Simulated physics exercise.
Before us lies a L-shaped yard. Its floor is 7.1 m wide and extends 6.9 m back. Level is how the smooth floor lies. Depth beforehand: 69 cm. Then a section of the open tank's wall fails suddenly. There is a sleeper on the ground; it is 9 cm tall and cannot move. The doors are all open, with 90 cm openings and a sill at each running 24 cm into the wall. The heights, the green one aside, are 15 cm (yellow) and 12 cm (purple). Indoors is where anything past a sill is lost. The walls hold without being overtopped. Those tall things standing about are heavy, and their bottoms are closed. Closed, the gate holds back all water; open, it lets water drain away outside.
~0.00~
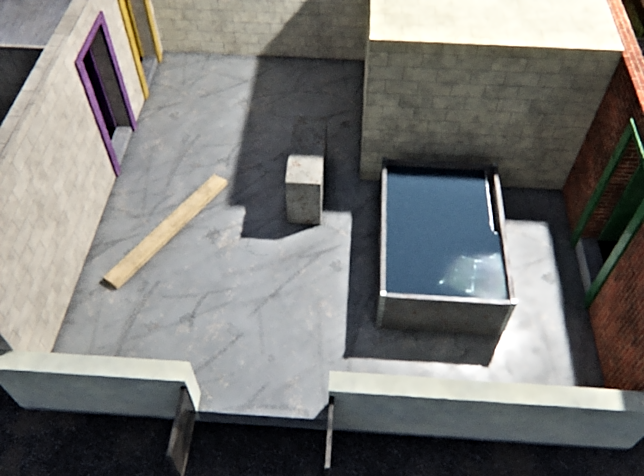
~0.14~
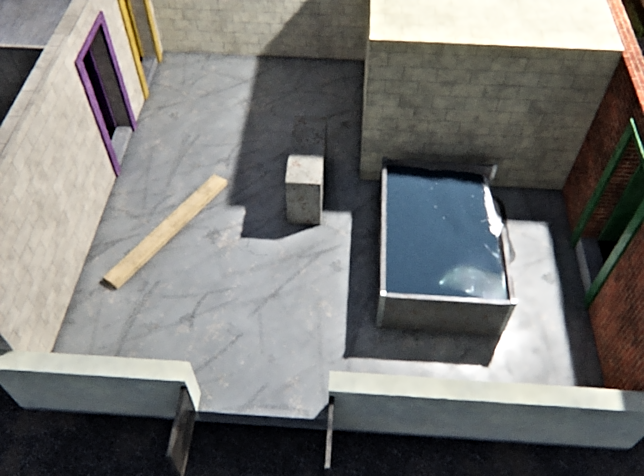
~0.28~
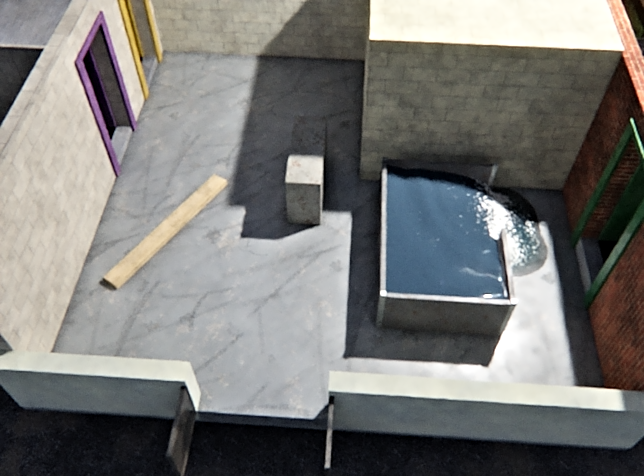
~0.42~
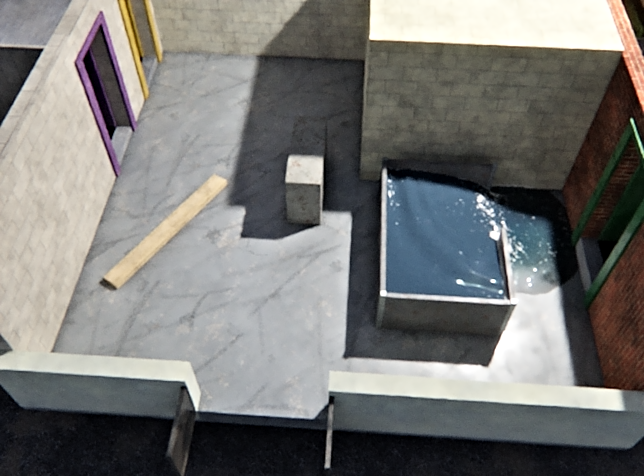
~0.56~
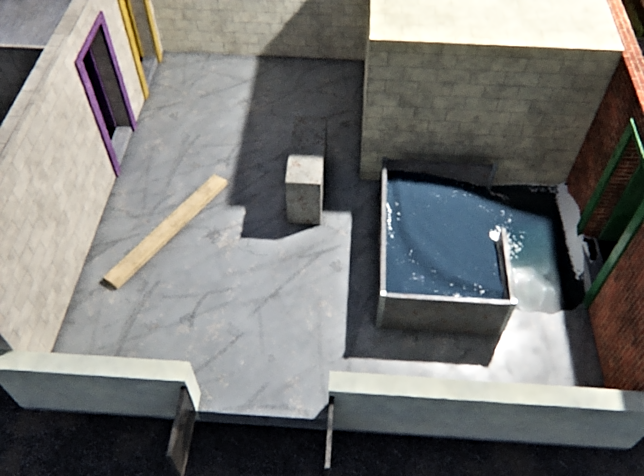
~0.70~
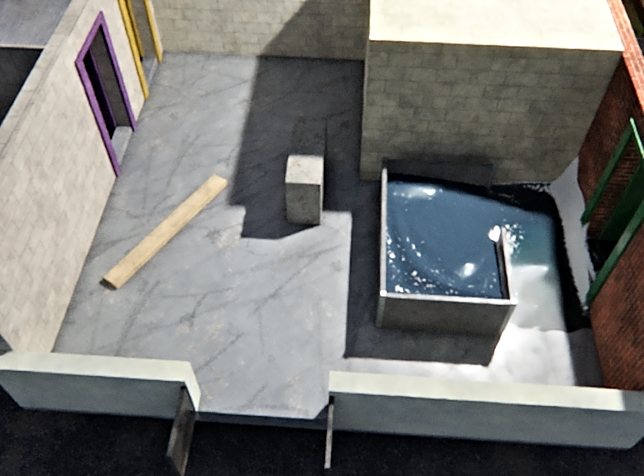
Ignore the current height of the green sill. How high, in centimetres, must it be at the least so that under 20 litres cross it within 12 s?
At least about 33 cm.
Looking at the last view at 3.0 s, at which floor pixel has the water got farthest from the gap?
Look about (268, 397) in the last picture.
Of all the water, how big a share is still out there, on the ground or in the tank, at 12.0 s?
I'd estimate some 90 in a hundred.
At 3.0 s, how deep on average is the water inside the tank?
The mean depth is roughly 28 cm.
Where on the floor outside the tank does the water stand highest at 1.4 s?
Around pixel (565, 225).
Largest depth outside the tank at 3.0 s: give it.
Roughly 38 cm.
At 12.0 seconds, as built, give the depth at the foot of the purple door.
Some 2.5 cm.
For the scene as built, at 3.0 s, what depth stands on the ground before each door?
Depths, in cm - yellow: 0, purple: 0, green: 28.
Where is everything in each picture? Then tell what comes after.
The open tank at (443, 229) is whole and still, 69 cm deep; the green door at (605, 229) is dry, in the first picture.
The front is at (510, 256), 0.3 m from the gap at (489, 221); 0.2 m2 of floor is wet, 69 cm left at the back, in the second picture.
Water pours out at (489, 222) and has run 0.8 m, to (541, 245); about 11 cm deep outside, 69 cm at the back, in the third picture.
The gap is at (488, 223), the front 1.3 m out at (576, 257); the back of the open tank holds 67 cm, in the fourth picture.
The gap is at (488, 223), the front 1.4 m out at (593, 253); the back of the open tank holds 60 cm, in the fifth picture.
Water pours out at (489, 222) and has run 1.6 m, to (591, 321); about 12 cm deep outside, 58 cm at the back; water is at the green door at (605, 229), in the sixth picture.
After 1.4 s water covers 10 % of the floor, deepest (58 cm) near (565, 225); 33 cm at the green door, 14 litres in over its 26 cm sill.
After 3.0 s water covers 25 % of the floor, deepest (38 cm) near (562, 416); 28 cm at the green door, 51 litres in over its 26 cm sill.
After 12.0 s water covers 95 % of the floor, deepest (10 cm) near (502, 195); 9 cm at the green door, 55 litres in over its 26 cm sill.
At the green door as built, the water arrived by 0.6 s and peaked near 33 cm at 1.6 s.
With a sill of 27.5 cm, 51 litres would have come in within the 12 s; with 37 cm, 9 litres. So under 20 litres takes about 33 cm.
